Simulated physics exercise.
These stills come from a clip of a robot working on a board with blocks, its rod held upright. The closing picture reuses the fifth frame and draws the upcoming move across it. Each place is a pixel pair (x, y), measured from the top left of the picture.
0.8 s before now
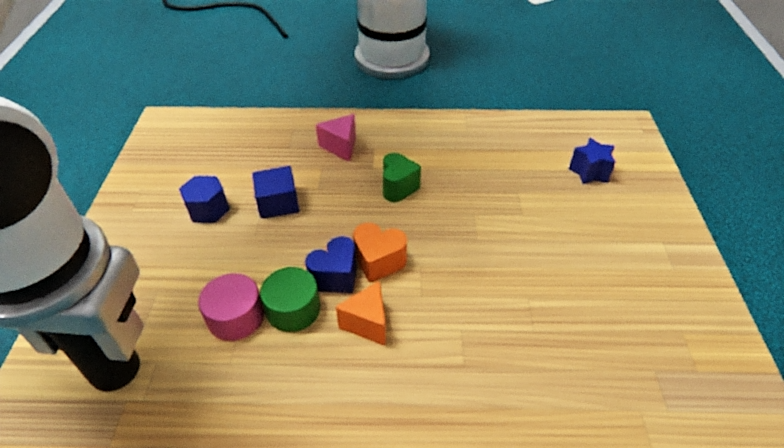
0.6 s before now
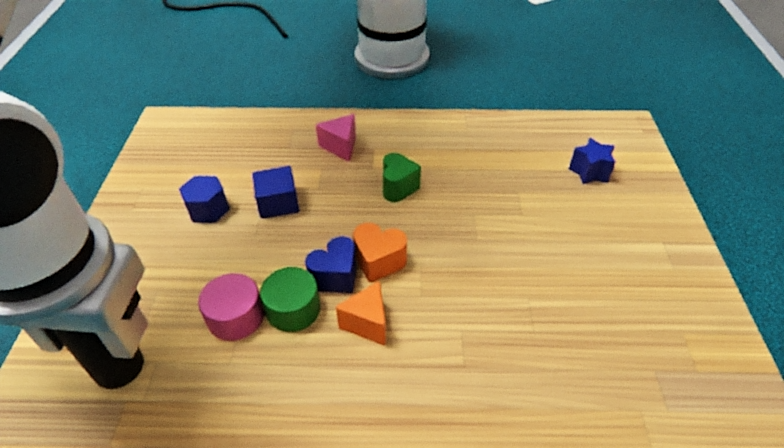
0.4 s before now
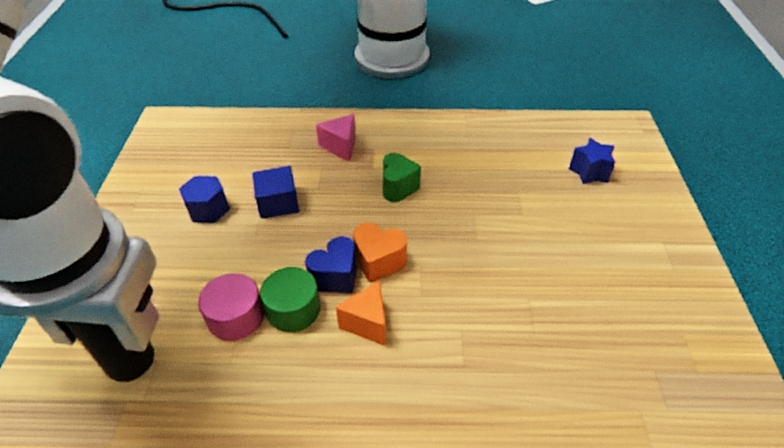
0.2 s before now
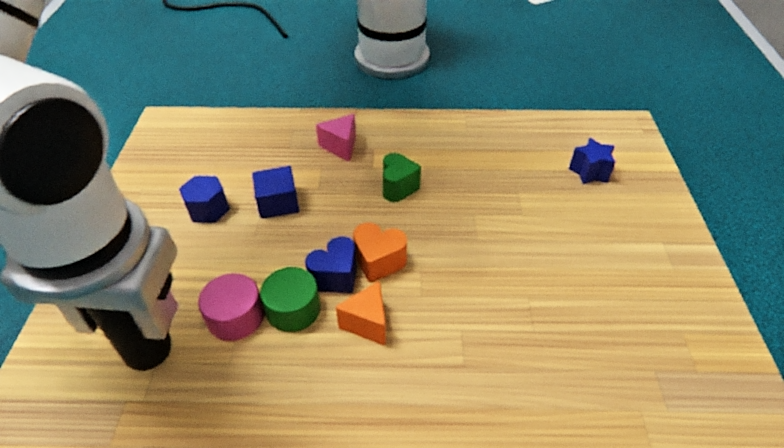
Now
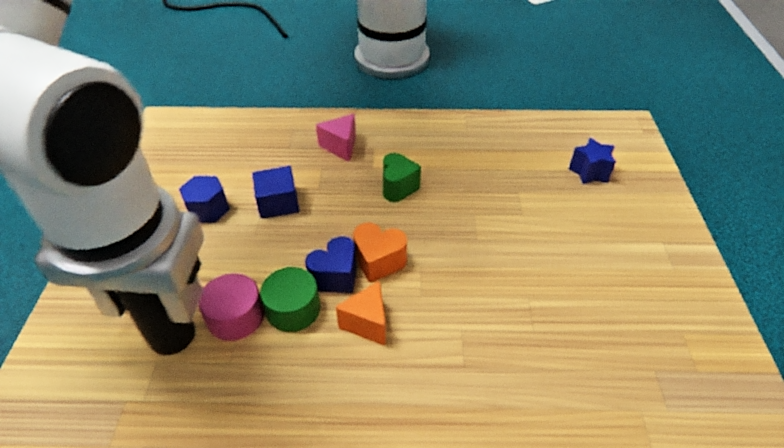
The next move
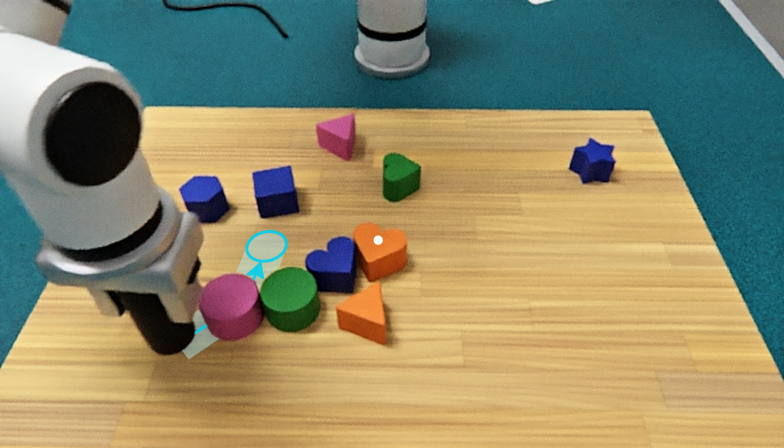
The clip shows a robot arm with a dark rod at the left of a wooden board of colourful blocks; the arm moves slowly right and slightly away, nearing the pink disc, while the blocks stay still.
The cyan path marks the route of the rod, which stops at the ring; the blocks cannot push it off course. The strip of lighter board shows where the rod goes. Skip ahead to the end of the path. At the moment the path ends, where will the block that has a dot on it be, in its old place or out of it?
The answer is that it is displaced.
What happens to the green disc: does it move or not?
The green disc changes place.
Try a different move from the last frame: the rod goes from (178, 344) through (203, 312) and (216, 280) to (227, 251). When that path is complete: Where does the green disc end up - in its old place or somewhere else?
Displaced.
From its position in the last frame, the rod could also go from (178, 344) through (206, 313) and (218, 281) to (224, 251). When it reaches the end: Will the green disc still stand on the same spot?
No, I don't think so.
The line goes from (178, 344) through (222, 315) and (252, 281) to (267, 246); the dot is on the orange heart block.
The first path, step by step. One third of the way, rod (219, 306); pink disc (265, 278); green disc (319, 290); blue heart block (341, 250); orange heart block (381, 238).
Two thirds of the way, rod (250, 272); pink disc (296, 258); green disc (331, 290); blue heart block (350, 249), turned 20° anticlockwise; orange triangular piece (371, 308), turned 20° anticlockwise; orange heart block (388, 235).
At the end, rod (264, 237); pink disc (300, 251); green disc (331, 290); blue heart block (352, 249), turned 20° anticlockwise; orange triangular piece (371, 308), turned 20° anticlockwise; orange heart block (389, 235).
